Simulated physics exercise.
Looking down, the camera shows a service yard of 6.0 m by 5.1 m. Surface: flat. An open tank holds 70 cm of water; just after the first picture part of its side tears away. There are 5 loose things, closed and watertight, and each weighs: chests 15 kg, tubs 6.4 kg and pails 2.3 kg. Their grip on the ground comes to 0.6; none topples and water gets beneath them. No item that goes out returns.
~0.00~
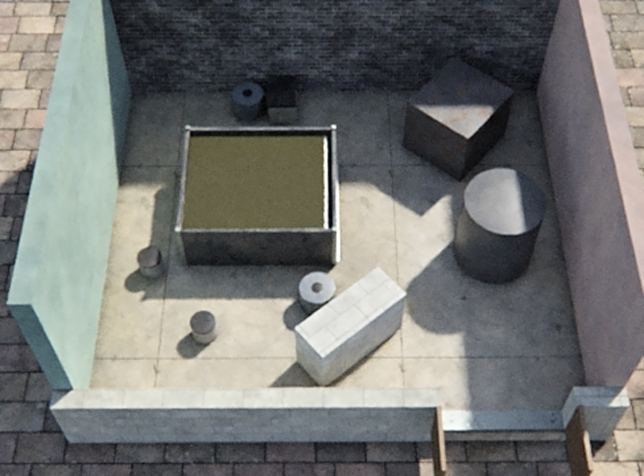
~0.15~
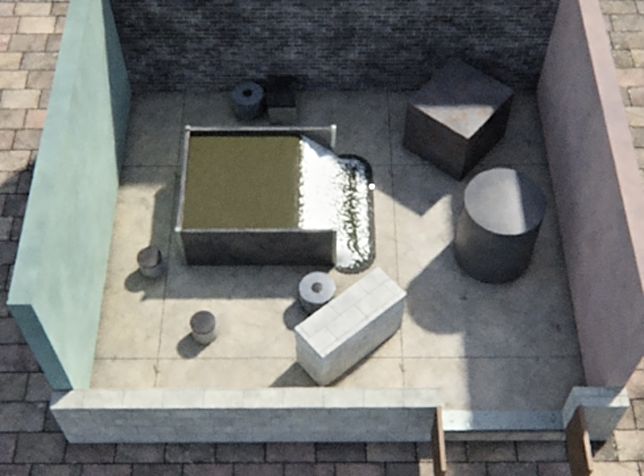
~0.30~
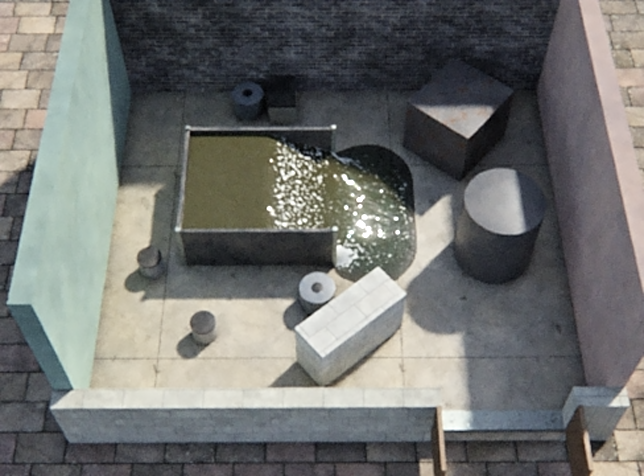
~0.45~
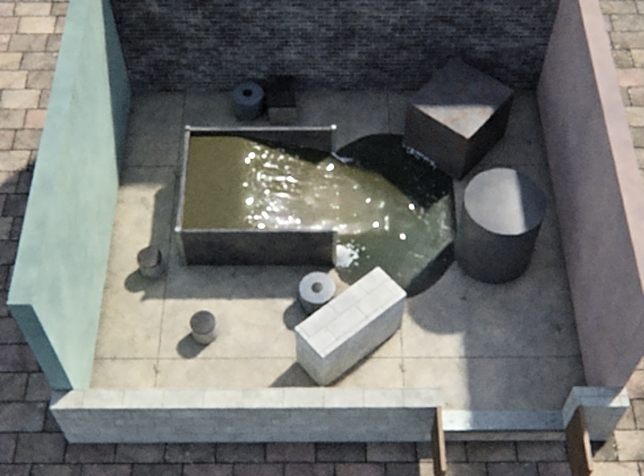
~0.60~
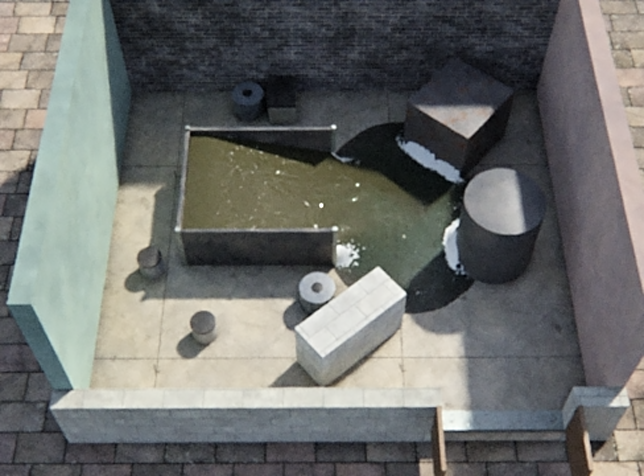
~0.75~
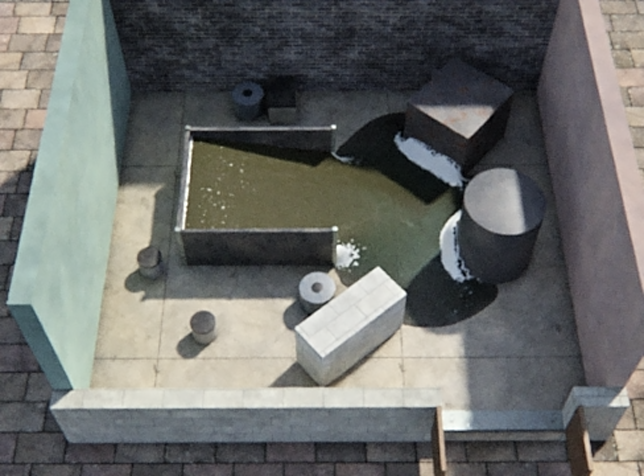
Murky water bursting from the right side of an open tank, spreading across a walled yard and foaming against two dark blocks.
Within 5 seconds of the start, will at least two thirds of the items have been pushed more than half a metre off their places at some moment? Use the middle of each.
It is a third to two thirds.
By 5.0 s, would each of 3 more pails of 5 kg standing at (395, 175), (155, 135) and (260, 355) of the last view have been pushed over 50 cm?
Above, below, below.
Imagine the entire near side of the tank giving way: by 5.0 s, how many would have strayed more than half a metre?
Then the count would be 5.
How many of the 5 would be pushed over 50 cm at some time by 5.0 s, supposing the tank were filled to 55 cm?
Result: 0.
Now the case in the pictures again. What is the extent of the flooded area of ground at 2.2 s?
Wet area: Approx. 16 m2.
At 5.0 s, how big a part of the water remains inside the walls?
78 %.
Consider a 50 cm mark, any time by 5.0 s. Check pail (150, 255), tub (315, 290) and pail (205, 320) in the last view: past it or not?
The first is inside the limit, the second inside the limit, and the third inside the limit.
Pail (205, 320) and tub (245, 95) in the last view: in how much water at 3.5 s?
I'd put it at 0 cm and 5 cm respectively.
After 1.1 s 0 of 5 are over 50 cm from their spots; 0 afloat.
After 2.2 s 0 of 5 are over 50 cm from their spots; 0 afloat.
After 3.5 s 0 of 5 are over 50 cm from their spots; 0 afloat.
After 5.0 s 2 of 5 are over 50 cm from their spots, and 2 have been at some point; 0 afloat.
